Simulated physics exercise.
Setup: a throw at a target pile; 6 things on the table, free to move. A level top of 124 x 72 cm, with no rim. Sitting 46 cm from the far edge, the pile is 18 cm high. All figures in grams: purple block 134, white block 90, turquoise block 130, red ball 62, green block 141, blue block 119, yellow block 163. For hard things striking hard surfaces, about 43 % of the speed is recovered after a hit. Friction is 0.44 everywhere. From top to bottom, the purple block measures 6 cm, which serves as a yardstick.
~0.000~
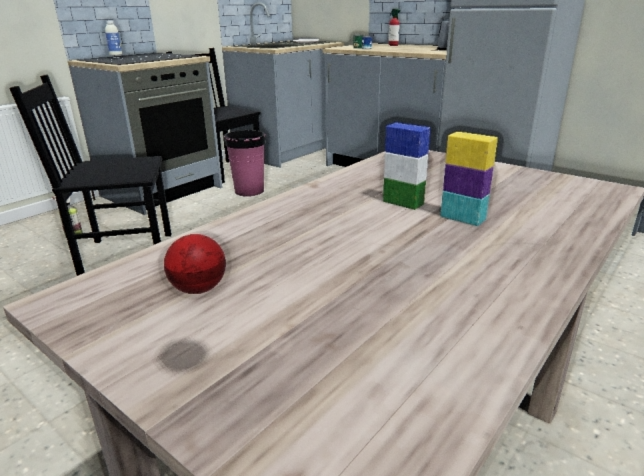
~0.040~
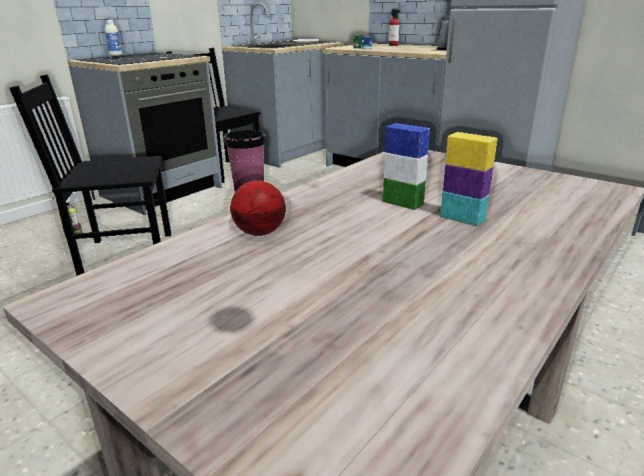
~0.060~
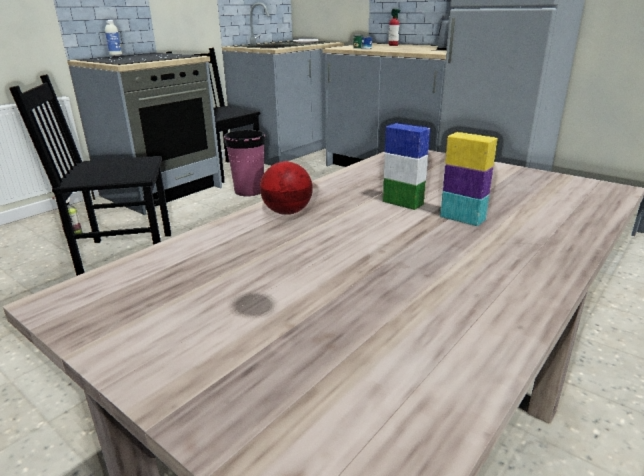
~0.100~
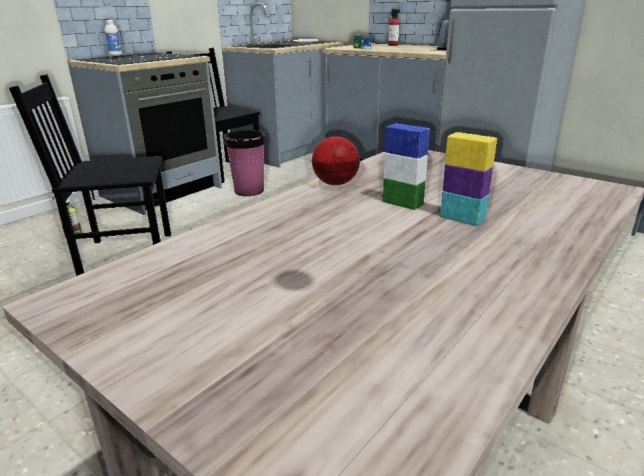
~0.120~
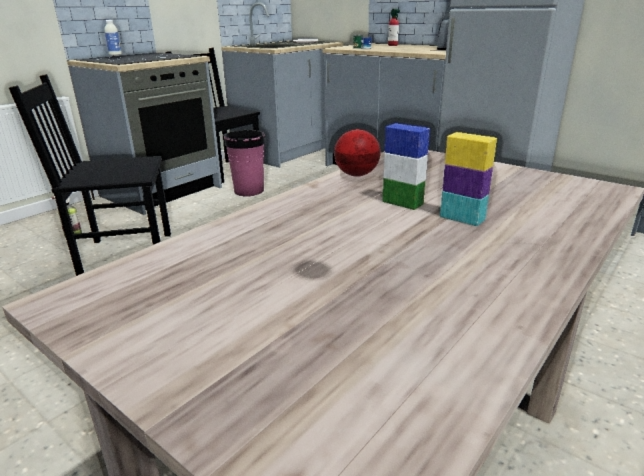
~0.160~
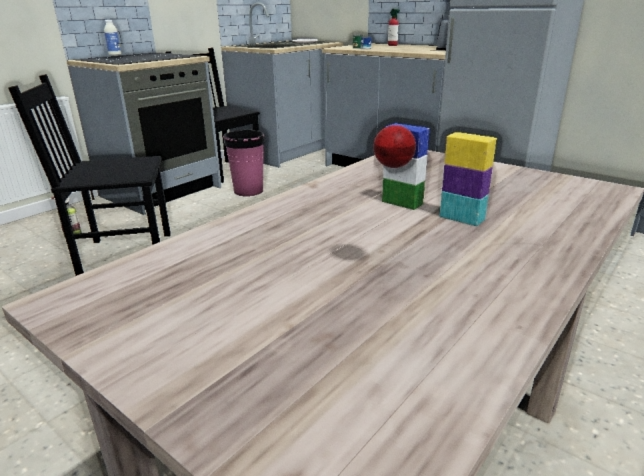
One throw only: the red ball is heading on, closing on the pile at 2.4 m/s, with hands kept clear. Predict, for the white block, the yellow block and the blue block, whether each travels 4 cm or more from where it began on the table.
The white block does not travel that far. The yellow block travels that far. The blue block does not travel that far.
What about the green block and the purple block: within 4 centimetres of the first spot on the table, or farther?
The green block stays put; the purple block ends elsewhere.
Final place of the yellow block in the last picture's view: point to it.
The resting point is around (510, 163).
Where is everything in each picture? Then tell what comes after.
In the first picture, 62 cm to the stack; red ball (195, 264); white block (406, 166); yellow block (471, 151); blue block (407, 140).
In the second picture, 53 cm to the stack; red ball (258, 208); green block (404, 192).
In the third picture, 48 cm to the stack; red ball (286, 188); turquoise block (464, 206).
In the fourth picture, 39 cm to the stack; red ball (336, 161); purple block (467, 179).
In the fifth picture, 34 cm to the stack; red ball (357, 153); green block (404, 192).
In the sixth picture, 24 cm to the stack; red ball (394, 147); white block (405, 167); yellow block (470, 151).
By 0.36 s, red ball near (461, 215); yellow block tilted 5° near (478, 146); purple block tilted 10°; turquoise block tilted 10°.
By 0.66 s, red ball near (461, 229); yellow block upside down near (497, 166); purple block on its side.
When it is over (1.4 s), lying over on the table, purple block and yellow block; the other 4 within 4 cm of the start. End places, in pixels of the last picture, white block near (405, 167), yellow block near (510, 163).
